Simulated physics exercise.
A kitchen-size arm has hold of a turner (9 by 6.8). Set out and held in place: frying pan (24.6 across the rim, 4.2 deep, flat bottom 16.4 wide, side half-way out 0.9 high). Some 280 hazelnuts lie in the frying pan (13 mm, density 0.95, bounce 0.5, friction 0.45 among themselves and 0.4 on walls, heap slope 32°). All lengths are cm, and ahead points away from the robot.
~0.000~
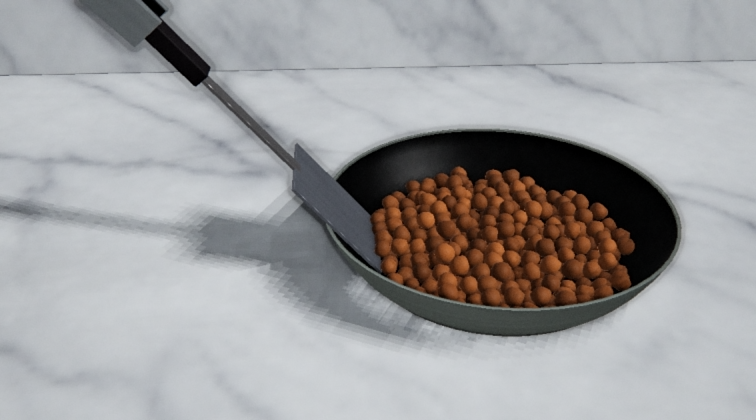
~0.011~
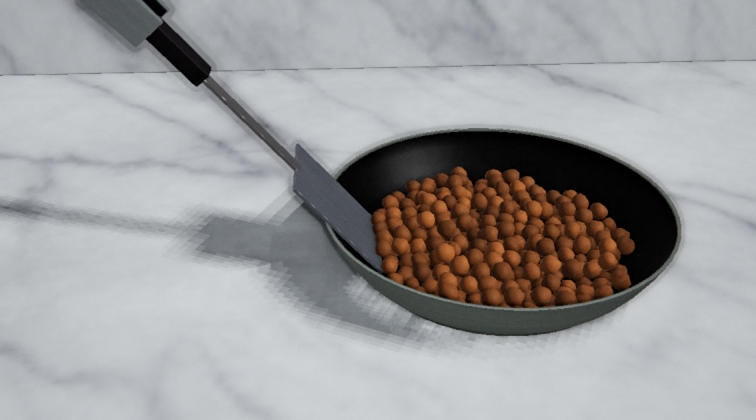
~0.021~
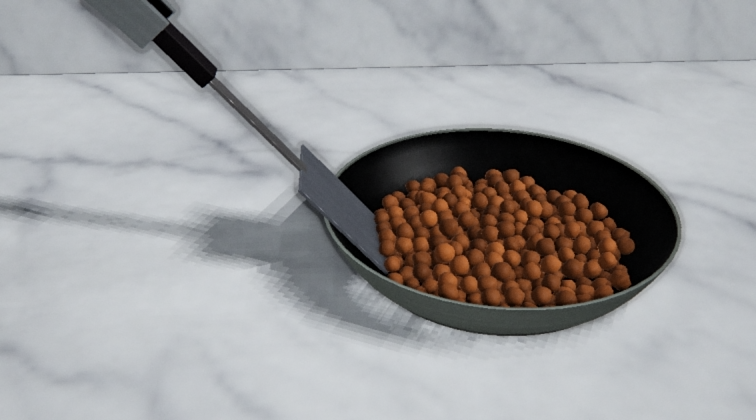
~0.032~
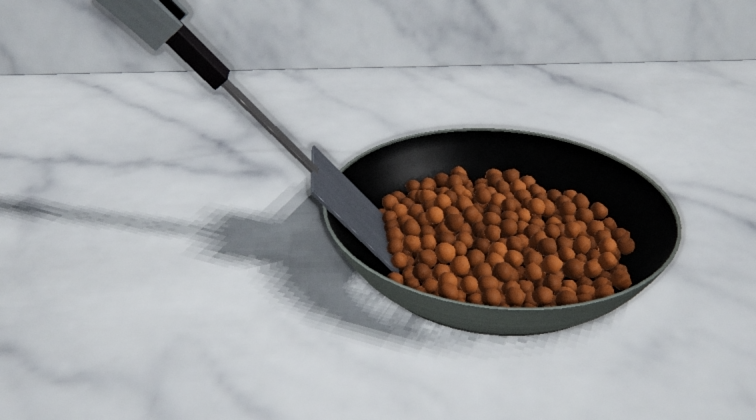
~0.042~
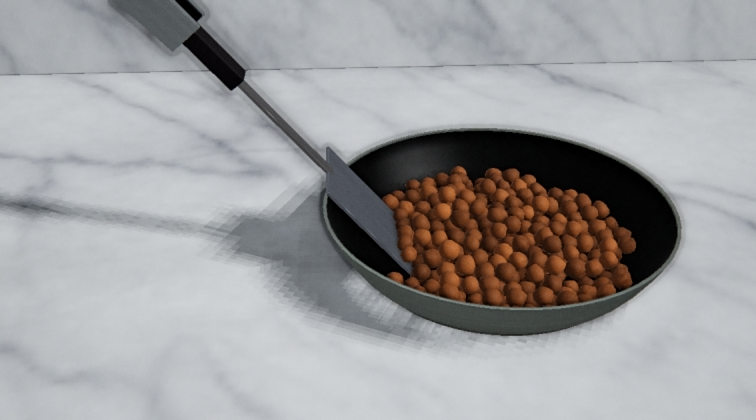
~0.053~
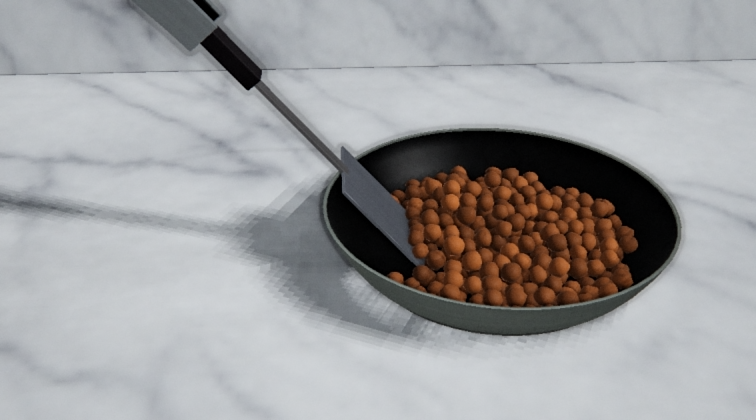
Robot arm holding a turner, slowly pushing its blade rightward against a heap of hazelnuts in a frying pan on marble.
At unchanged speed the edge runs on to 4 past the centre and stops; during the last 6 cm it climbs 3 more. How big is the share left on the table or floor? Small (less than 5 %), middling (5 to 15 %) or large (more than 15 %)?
Share on the table or floor: Middling (5 to 15 %).
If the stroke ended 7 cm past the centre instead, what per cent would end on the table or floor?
It would be near 15 per cent.
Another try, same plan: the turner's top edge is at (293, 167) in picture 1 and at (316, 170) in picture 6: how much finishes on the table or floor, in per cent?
Some 0 per cent.
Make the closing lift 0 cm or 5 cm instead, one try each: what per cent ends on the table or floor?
About 0 and 10 per cent.
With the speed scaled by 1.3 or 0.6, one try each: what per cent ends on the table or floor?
Some 10 and 0 per cent.
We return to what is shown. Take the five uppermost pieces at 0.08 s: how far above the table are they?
Some 5 cm.
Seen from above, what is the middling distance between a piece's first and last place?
Some 2 cm.
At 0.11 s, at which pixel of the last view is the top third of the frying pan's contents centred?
At about (524, 213).
After 0.08 s, sloping 50°, highest piece 6 above the table; 284 in the frying pan.
After 0.11 s, sloping 50°, highest piece 6 above the table; 284 in the frying pan.
After 0.33 s, sloping 50°, highest piece 6 above the table; 264 in the frying pan, 18 on the table or floor, 2 on the blade or in flight.
After 1.38 s, sloping 50°, highest piece 5 above the table; 264 in the frying pan, 20 on the table or floor.
In the end, 264 in the frying pan, 20 on the table or floor. That is 7 % on the table or floor.
